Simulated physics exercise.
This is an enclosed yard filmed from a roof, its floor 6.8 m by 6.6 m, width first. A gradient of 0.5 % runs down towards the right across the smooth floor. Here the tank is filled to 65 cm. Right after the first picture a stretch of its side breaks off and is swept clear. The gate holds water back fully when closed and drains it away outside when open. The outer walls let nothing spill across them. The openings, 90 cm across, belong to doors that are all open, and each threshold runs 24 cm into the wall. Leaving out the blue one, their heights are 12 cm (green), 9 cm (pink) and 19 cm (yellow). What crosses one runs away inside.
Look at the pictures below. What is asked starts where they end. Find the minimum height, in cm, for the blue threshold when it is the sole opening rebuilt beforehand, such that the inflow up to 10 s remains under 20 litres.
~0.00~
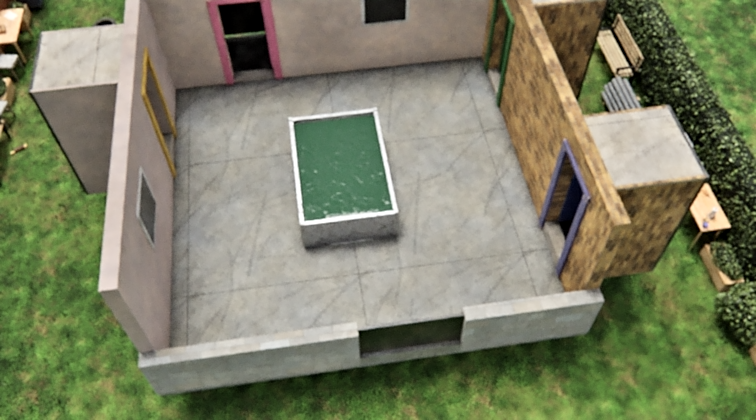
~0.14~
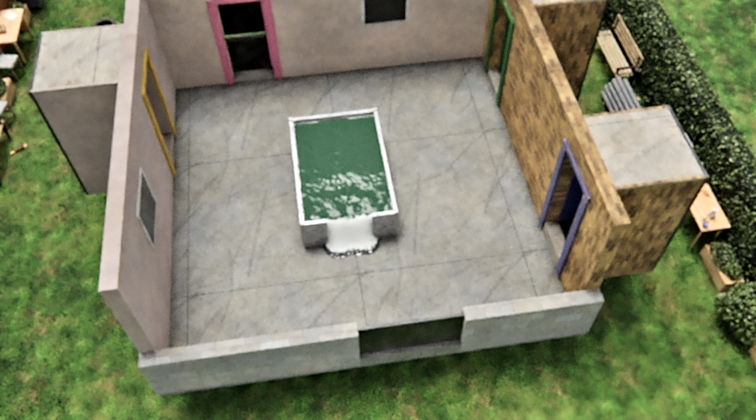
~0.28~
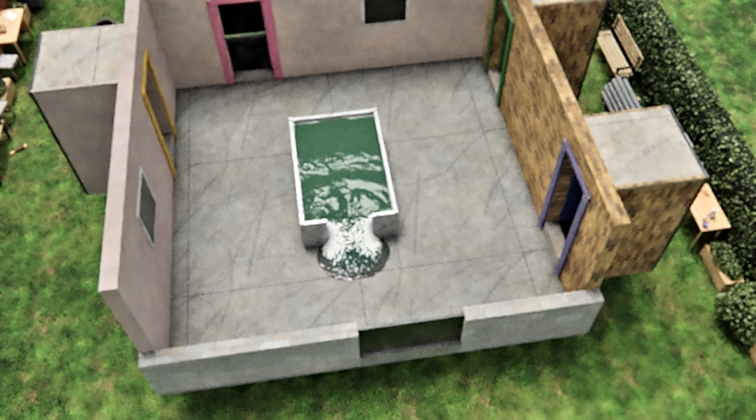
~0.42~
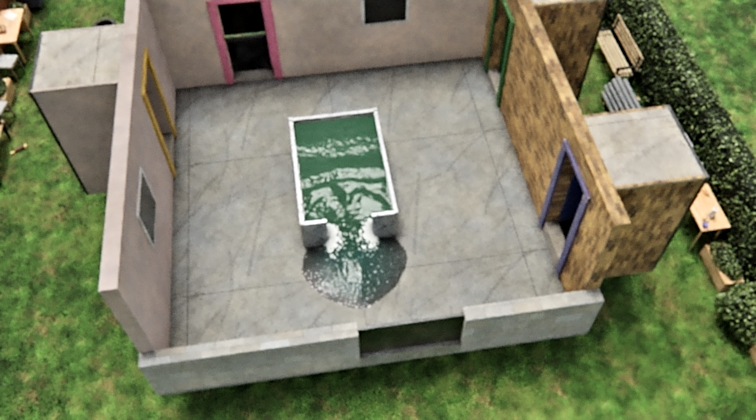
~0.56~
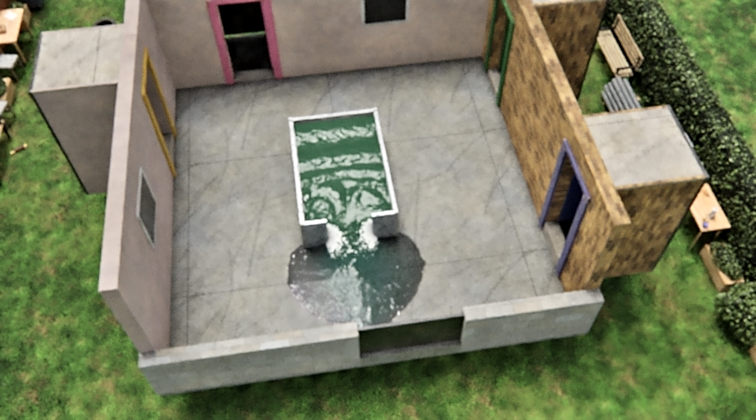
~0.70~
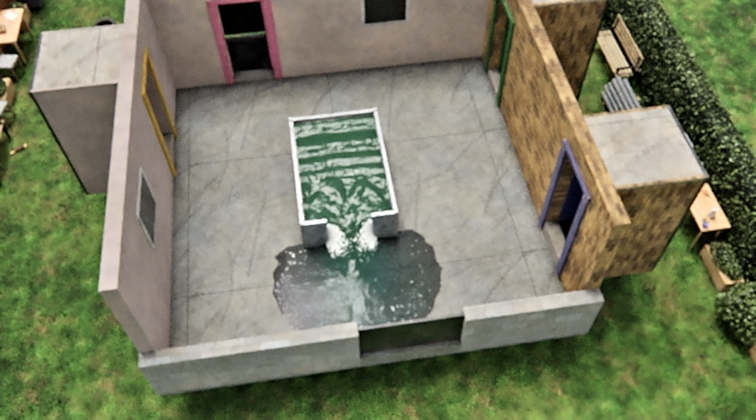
The minimum height is about 11.5 cm.
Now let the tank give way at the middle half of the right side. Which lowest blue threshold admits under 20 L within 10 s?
Then the minimum is about 12.0 cm.
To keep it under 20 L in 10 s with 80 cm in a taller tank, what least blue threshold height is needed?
15 cm.
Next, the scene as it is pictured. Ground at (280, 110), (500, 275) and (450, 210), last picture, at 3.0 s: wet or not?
First bone-dry, second wet through, third bone-dry.
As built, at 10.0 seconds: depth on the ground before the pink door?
A ruler would read roughly 8.0 cm.
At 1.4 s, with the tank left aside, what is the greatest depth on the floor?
About 37 cm.
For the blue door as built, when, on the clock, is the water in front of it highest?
It peaks around 3.4 s.
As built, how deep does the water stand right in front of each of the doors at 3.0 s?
In cm: Green 0, pink 0, blue 15, yellow 0.
After 1.4 s water covers 15 % of the floor, deepest (37 cm) near (352, 245); it has not reached the blue door.
After 3.0 s water covers 30 % of the floor, deepest (27 cm) near (566, 316); 15 cm at the blue door, 0 litres in over its 25 cm threshold.
After 10.0 s water covers 95 % of the floor, deepest (12 cm) near (343, 80); 8 cm at the blue door, 0 litres in over its 25 cm threshold.
At the blue door as built, the water arrived by 2.5 s and peaked near 16 cm at 3.4 s.
With a threshold of 9.5 cm, 43 litres would have come in within the 10 s; with 12.5 cm, 13 litres. So under 20 litres takes about 11.5 cm.
